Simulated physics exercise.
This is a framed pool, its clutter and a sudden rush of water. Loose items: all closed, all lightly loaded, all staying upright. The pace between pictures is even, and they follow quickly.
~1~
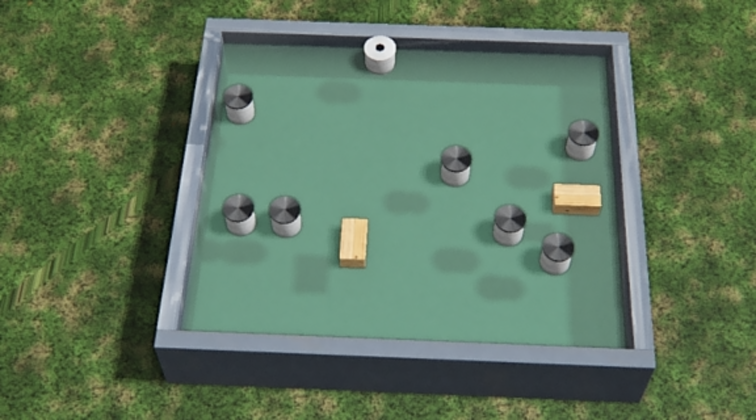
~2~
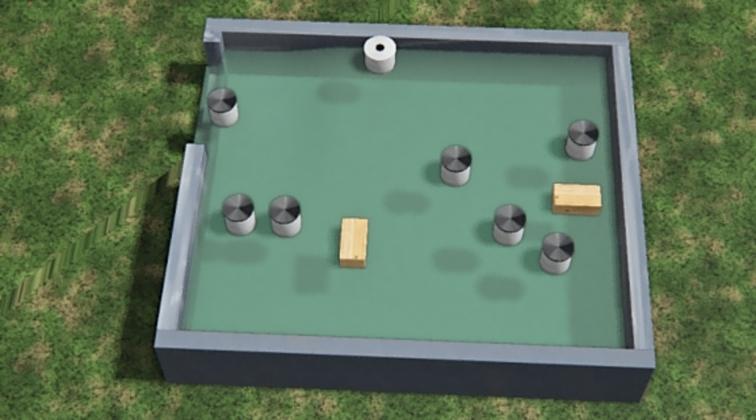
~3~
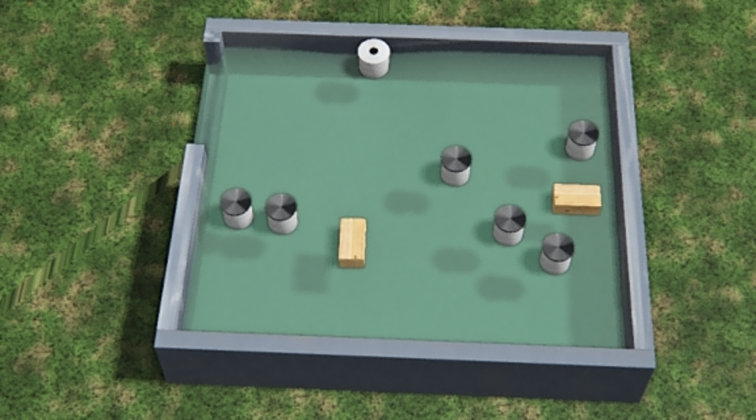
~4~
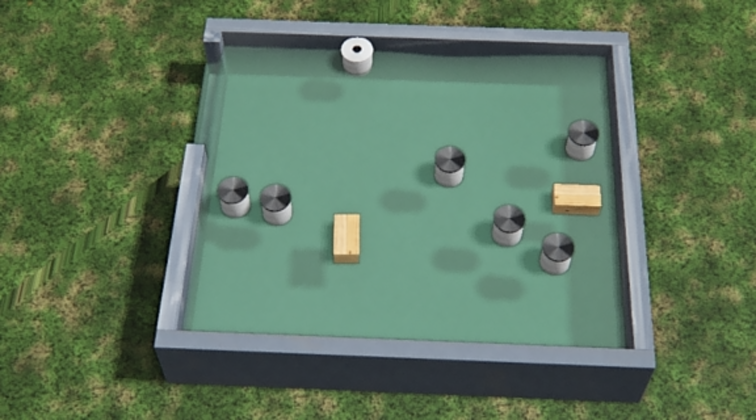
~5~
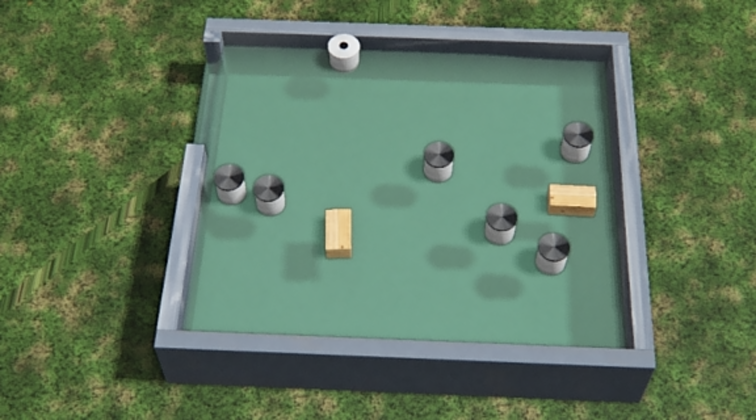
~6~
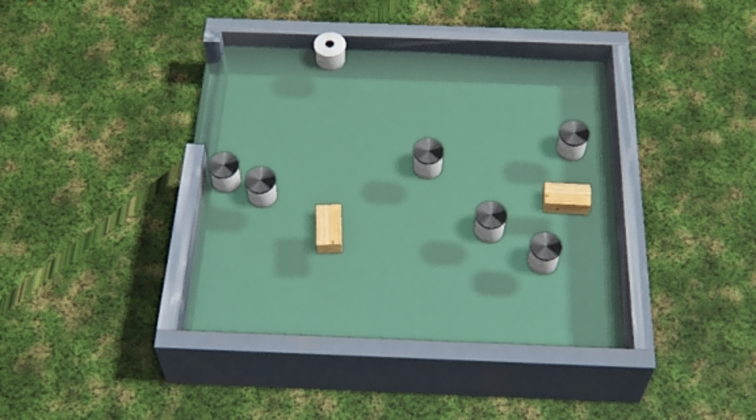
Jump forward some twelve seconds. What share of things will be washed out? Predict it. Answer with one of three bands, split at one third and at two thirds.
One third to two thirds.
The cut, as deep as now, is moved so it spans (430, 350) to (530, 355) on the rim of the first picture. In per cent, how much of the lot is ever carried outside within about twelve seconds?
Result: Roughly 30 per cent.
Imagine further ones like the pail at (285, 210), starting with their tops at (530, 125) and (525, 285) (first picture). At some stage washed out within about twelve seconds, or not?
In order: Never leaves, then never leaves.
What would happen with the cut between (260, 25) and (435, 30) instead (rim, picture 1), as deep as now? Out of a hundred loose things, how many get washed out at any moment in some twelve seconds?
Share: Near 30 %.
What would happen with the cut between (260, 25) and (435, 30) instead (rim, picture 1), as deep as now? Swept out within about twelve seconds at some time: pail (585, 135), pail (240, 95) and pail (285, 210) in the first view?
Remains, escapes, remains.
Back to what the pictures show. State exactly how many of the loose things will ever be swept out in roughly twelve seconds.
Count: 4.
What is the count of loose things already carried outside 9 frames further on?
The total is 2.
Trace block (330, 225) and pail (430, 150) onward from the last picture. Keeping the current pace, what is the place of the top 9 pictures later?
Near (289, 195) and (383, 143).
A moment on, 1 of 10 are out; 9 afloat.
Next, 2 of 10 are out; 8 afloat.
Later, 3 of 10 are out; 7 afloat.
In the end, 4 of 10 are out; 6 afloat.
